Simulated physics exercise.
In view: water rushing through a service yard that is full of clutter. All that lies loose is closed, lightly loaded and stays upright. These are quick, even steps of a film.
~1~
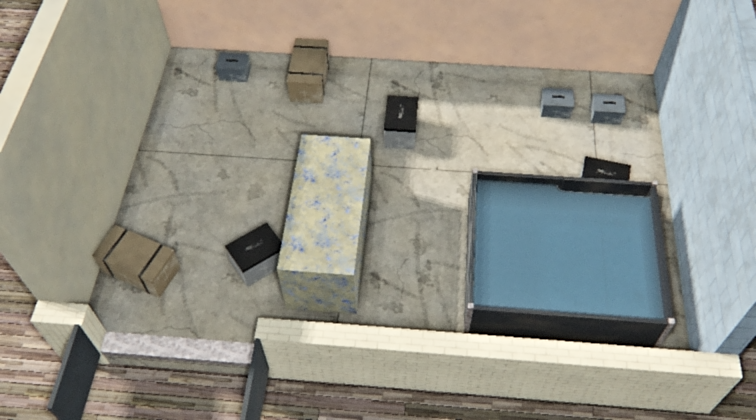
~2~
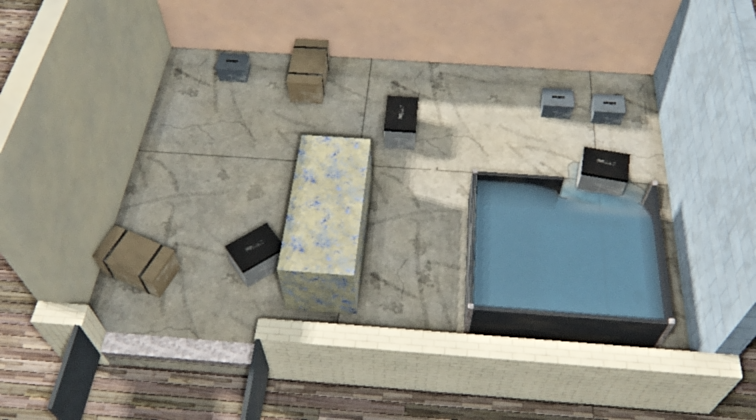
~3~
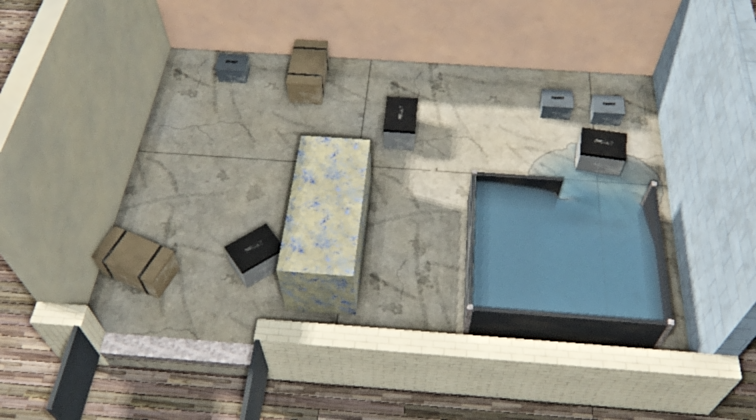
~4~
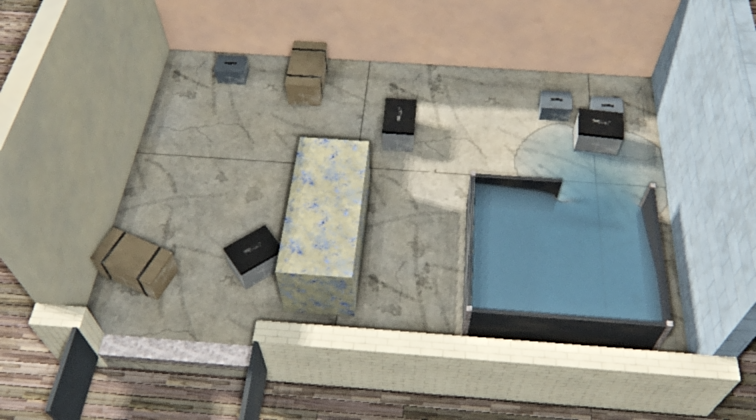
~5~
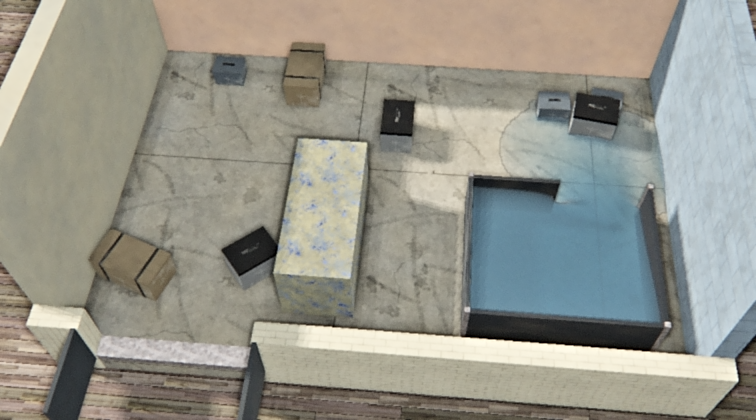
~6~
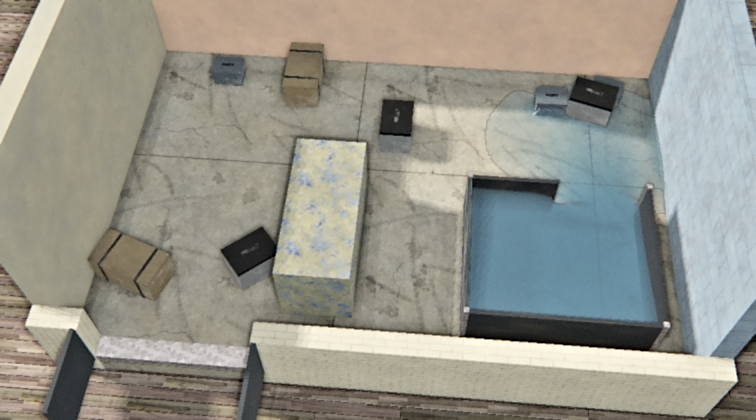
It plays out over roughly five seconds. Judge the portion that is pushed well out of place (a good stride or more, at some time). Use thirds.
It is at least two thirds.
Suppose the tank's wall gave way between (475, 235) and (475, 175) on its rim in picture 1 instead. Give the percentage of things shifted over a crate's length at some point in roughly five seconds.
About 40 per cent.
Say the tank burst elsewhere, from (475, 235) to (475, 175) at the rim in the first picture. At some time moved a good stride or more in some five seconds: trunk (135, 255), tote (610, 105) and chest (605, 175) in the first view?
As listed: Not that far, less than that, short of that.
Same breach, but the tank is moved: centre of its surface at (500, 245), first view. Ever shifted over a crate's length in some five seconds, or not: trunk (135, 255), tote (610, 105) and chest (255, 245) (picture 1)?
In that order: Short of that, shifted that much, short of that.
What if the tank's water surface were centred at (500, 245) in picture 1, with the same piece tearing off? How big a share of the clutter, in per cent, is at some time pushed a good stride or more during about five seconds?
I make it 80 per cent.
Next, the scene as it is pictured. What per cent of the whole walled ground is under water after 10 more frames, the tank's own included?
Roughly 35 per cent.
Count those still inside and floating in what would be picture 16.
It comes to 3.
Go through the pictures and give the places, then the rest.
In the first picture, a chest at (606, 173) rests on the ground; a tote at (609, 103), on the bottom; 0 of 8 have shifted.
In the second picture, a chest at (606, 163), on the bottom, close to its start; a tote at (609, 103) rests on the ground; 1 of 8 have shifted.
In the third picture, a chest at (604, 143) rests on the ground, a stride from its start; a tote at (609, 104), on the bottom; 1 of 8 have shifted.
In the fourth picture, a chest at (601, 123) rests on the ground, a stride from its start; a tote at (607, 106) rests on the ground; 1 of 8 have shifted.
In the fifth picture, a chest at (597, 108), on the bottom, a stride from its start; a tote at (607, 98), on the bottom, close to its start; 2 of 8 have shifted.
In the sixth picture, a chest at (595, 93) floats, a stride from its start; a tote at (608, 86) rests on the ground, a stride from its start; 3 of 8 have shifted.
A moment on, 3 of 8 are well off their spots; 2 afloat.
Next, 3 of 8 are well off their spots; 3 afloat.
Later, 5 of 8 are well off their spots; 2 afloat.
In the end, 6 of 8 are well off their spots, and 6 have been at some point; 4 afloat.
